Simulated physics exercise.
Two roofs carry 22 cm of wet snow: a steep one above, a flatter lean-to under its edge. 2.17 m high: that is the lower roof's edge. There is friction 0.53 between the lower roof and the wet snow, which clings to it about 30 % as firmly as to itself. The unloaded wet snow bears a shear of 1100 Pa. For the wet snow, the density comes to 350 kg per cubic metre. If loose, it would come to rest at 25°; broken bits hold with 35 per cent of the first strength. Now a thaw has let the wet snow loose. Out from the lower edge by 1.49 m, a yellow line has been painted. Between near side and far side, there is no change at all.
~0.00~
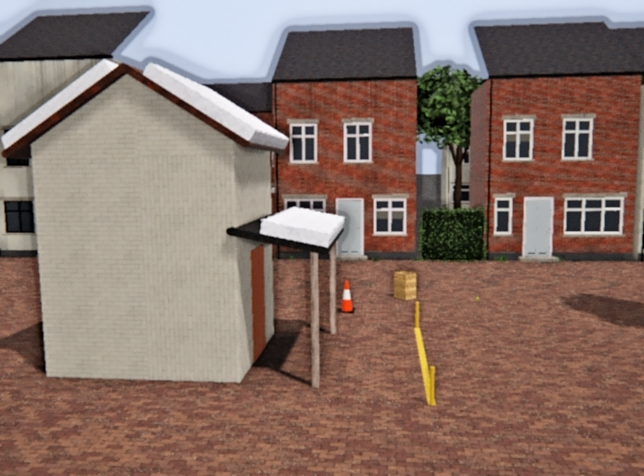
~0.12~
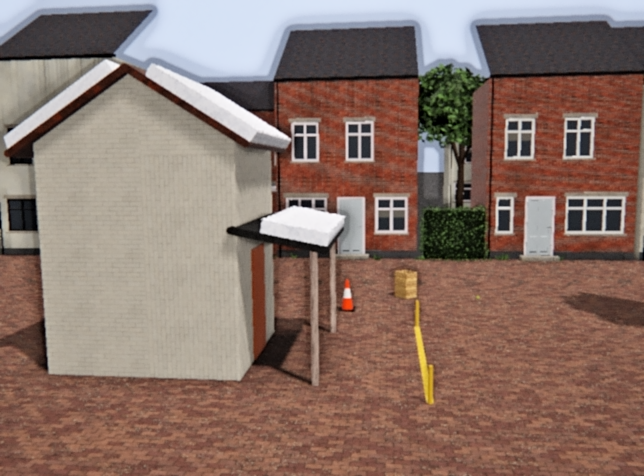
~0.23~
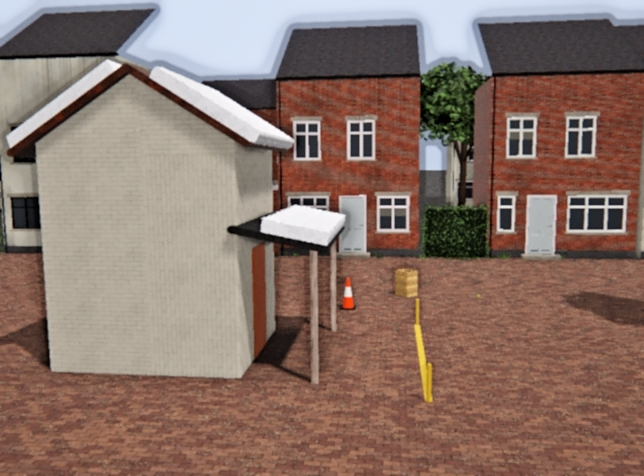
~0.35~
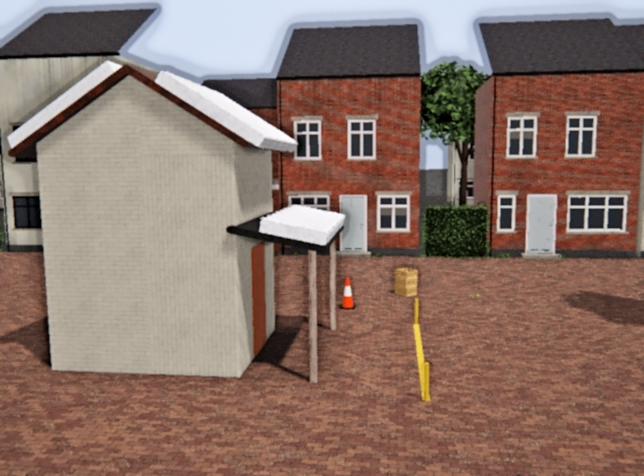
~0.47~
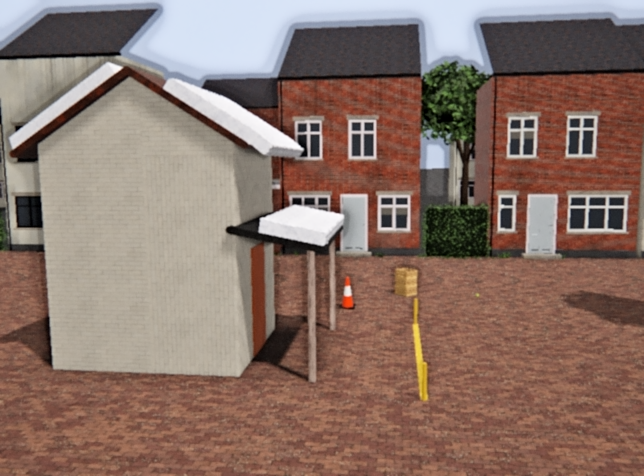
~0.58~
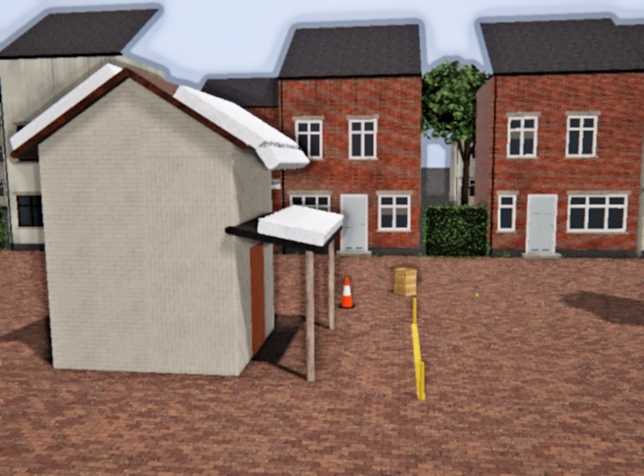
White snow slides down the right side of the steep roof and begins to crack.
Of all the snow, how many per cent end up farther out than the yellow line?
I would say about 31 per cent of all the snow ends up past the yellow line.
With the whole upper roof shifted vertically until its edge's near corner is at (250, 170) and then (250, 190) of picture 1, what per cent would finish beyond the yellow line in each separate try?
16 per cent, then 0 per cent.
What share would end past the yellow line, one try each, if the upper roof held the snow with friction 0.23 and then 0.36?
First try 25 per cent, second try 8 per cent.
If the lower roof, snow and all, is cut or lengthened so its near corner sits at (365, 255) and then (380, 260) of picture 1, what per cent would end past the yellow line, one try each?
Close to 20 % on the first try, close to 14 % on the next.
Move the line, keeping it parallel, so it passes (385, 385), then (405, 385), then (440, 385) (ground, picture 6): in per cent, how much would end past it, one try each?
I'd guess near 45 %, then near 35 %, and near 25 % on the last try.
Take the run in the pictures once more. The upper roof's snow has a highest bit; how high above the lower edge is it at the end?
It ends up some 0.4 m higher than the lower edge.
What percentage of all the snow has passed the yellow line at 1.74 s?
About 5 %.
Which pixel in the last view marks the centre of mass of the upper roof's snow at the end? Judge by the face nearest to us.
Somewhere about (412, 363), I'd say.
After 1.11 s, none is below the lower edge and 0 % is past the line.
After 1.74 s, 63 % is below the lower edge and 5 % is past the line.
After 2.37 s, 63 % is below the lower edge and 31 % is past the line.
After 3.00 s, 63 % is below the lower edge and 31 % is past the line.
After 3.10 s, at the end, 63 % is below the lower edge and 31 % is past the line.
